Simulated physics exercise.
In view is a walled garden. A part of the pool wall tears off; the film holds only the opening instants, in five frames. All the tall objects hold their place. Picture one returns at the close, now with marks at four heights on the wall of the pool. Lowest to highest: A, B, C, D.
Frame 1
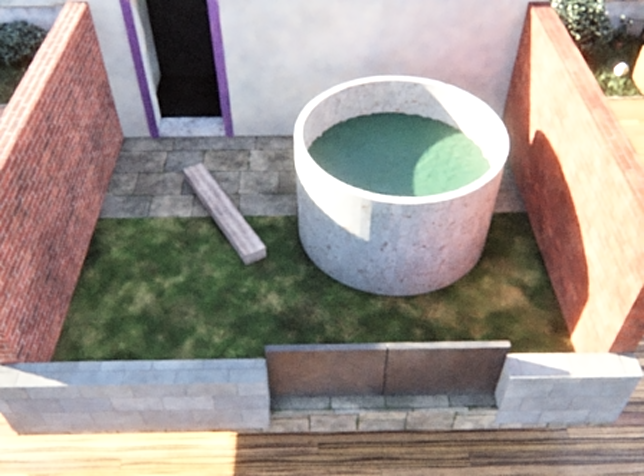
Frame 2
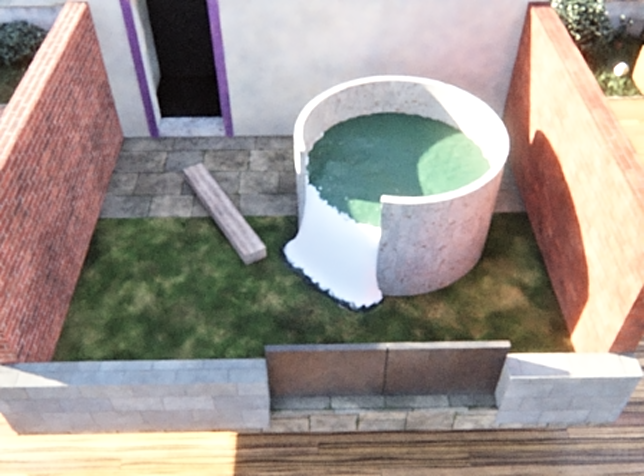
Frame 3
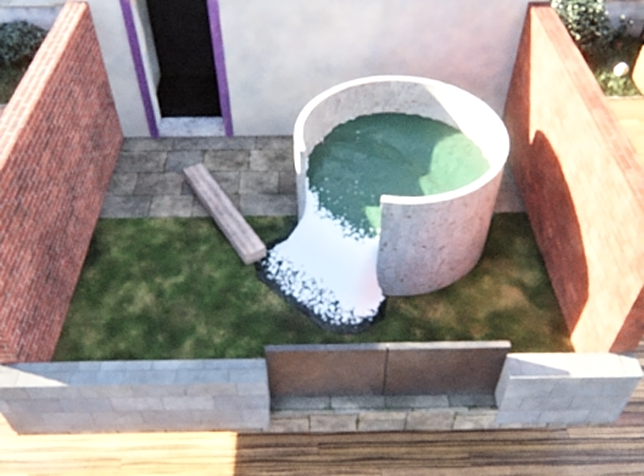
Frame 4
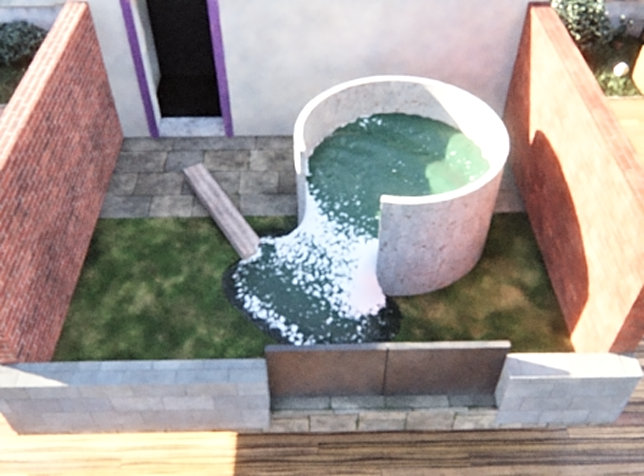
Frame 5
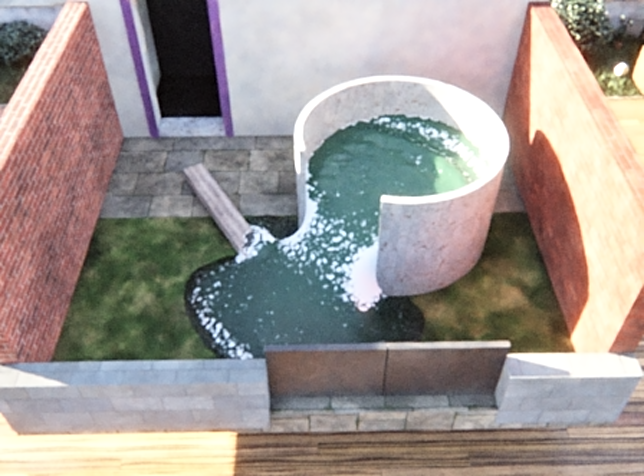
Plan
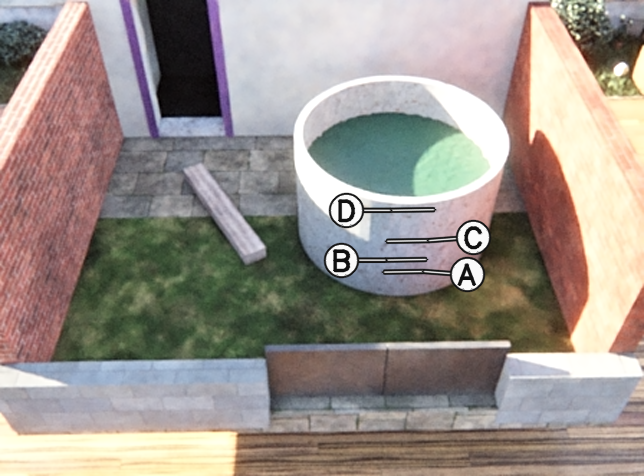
Green water sits still in a round, pale stone pool between two brick walls, until a gap opens in the pool's front left side and a white, foaming sheet pours onto the grass. The water spreads left past the end of a plank and forward to the low front wall and gate.
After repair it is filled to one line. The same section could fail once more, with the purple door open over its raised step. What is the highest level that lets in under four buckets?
B will do.
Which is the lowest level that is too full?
That would be C.
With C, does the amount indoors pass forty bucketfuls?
No, it does not.
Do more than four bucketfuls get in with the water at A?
No, that is safe.
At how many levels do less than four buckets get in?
Two.
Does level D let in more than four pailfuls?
Yes.
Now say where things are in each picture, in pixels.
Water in the pool at rest, its middle at (397, 166); foot of the purple doorway at (193, 136); shut gate at (386, 353).
Water covers 2 % of the ground and shows as far out as (368, 303).
Water covers 5 % of the ground and shows as far out as (357, 315).
Water covers 10 % of the ground and shows as far out as (233, 279).
Water covers 19 % of the ground and shows as far out as (192, 293).
On the marked copy, A at (404, 271); B at (405, 259); C at (408, 240); D at (412, 209); from the bottom up A, B, C, D.
If A is chosen, nothing gets over.
If B is chosen, a bucket or two gets in.
If C is chosen, about 14 bucketfuls get in.
If D is chosen, dozens of bucketfuls pour in.
